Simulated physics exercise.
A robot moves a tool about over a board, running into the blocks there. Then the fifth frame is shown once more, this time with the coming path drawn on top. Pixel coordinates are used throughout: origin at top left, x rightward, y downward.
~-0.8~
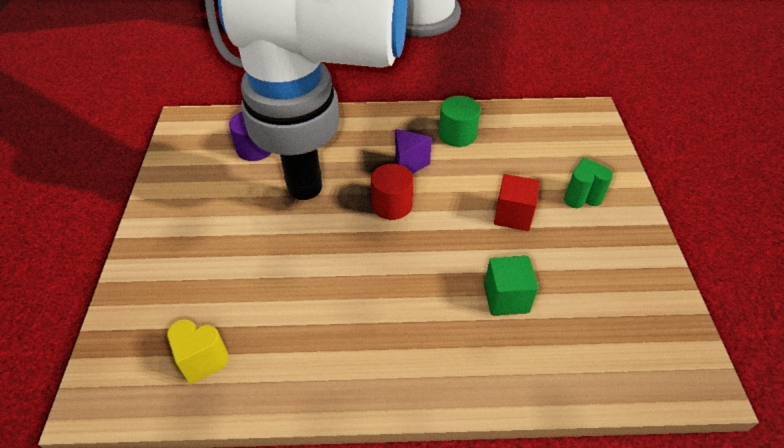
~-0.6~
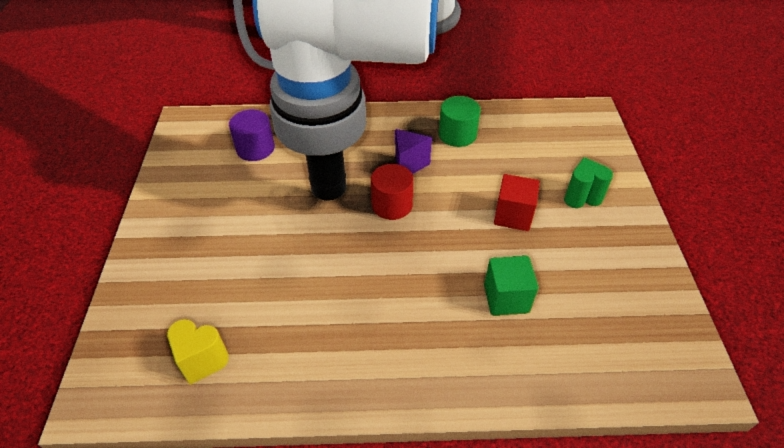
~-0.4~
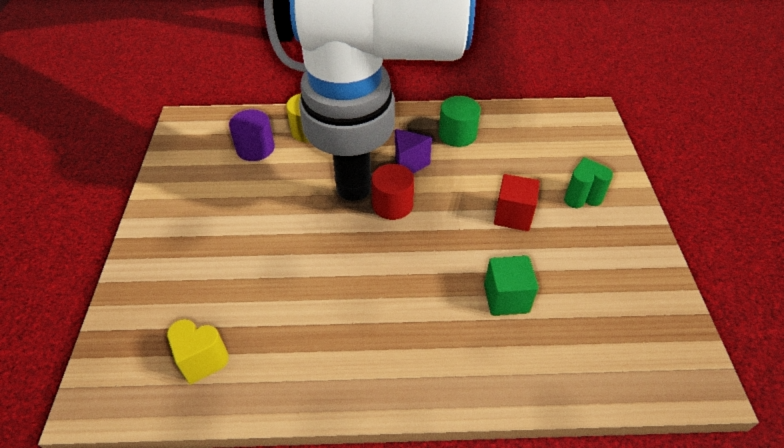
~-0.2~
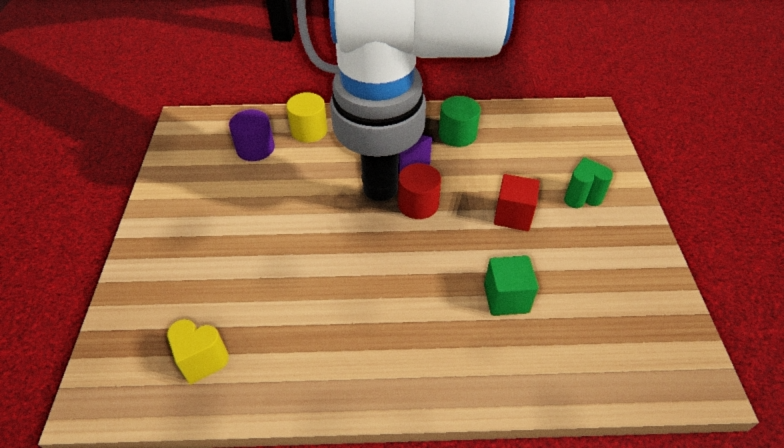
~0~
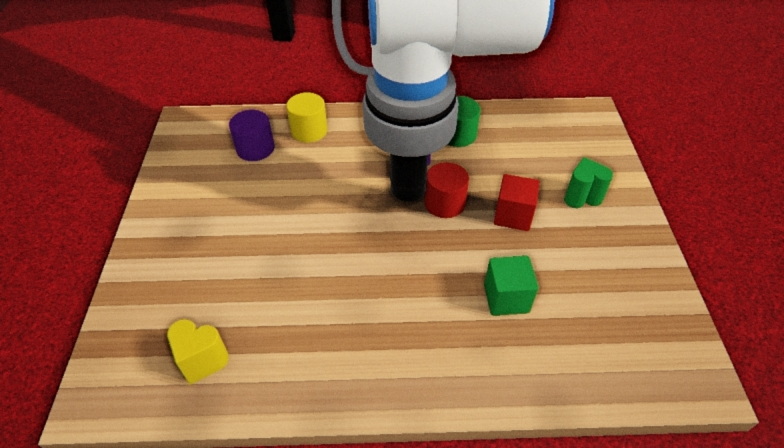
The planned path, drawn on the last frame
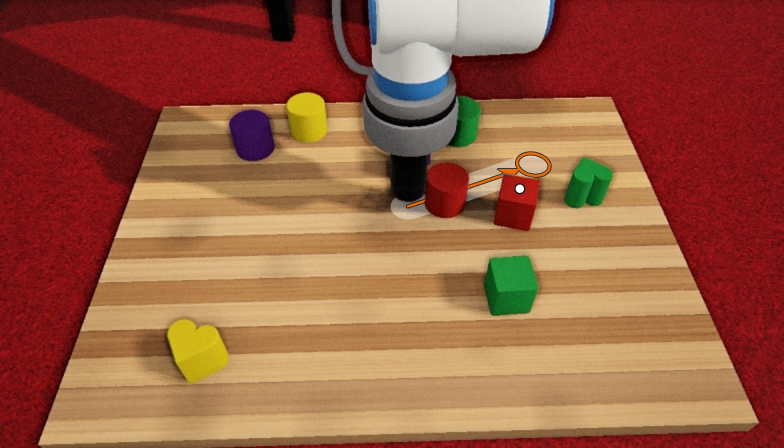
A robot arm slid its black tip steadily to the right across a striped wooden board, past a yellow cylinder at the back, and pushed the red cylinder a short way toward the red cube.
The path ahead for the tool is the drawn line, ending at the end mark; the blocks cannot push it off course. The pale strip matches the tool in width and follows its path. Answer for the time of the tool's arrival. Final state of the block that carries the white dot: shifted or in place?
The block that carries the white dot will be pushed away from where it stands.
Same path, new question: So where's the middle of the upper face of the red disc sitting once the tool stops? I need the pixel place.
At pixel (556, 163).
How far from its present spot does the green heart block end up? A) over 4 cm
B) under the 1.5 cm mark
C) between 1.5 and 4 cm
The one that fits is B, under the 1.5 cm mark.
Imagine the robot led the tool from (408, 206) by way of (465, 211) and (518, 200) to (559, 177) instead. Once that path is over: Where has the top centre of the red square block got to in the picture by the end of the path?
I'd say the red square block ends with its top centre at (564, 191).
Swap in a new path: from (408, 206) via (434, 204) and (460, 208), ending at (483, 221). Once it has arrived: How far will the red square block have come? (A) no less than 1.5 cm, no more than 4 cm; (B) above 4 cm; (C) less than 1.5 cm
My answer is option A.
Path on the board, from (408, 206) directly to (533, 164); the dot is on the red square block.
What follows on the original path. One third of the way, tool at (455, 176); red disc at (495, 169); red square block at (527, 189), turned 20° clockwise.
Two thirds of the way, tool at (498, 161); red disc at (536, 164); red square block at (542, 193), turned 65° clockwise.
At the end, tool at (538, 148); purple triangle in place; red disc at (556, 163); red square block at (543, 193), turned 65° clockwise; green heart block in place.
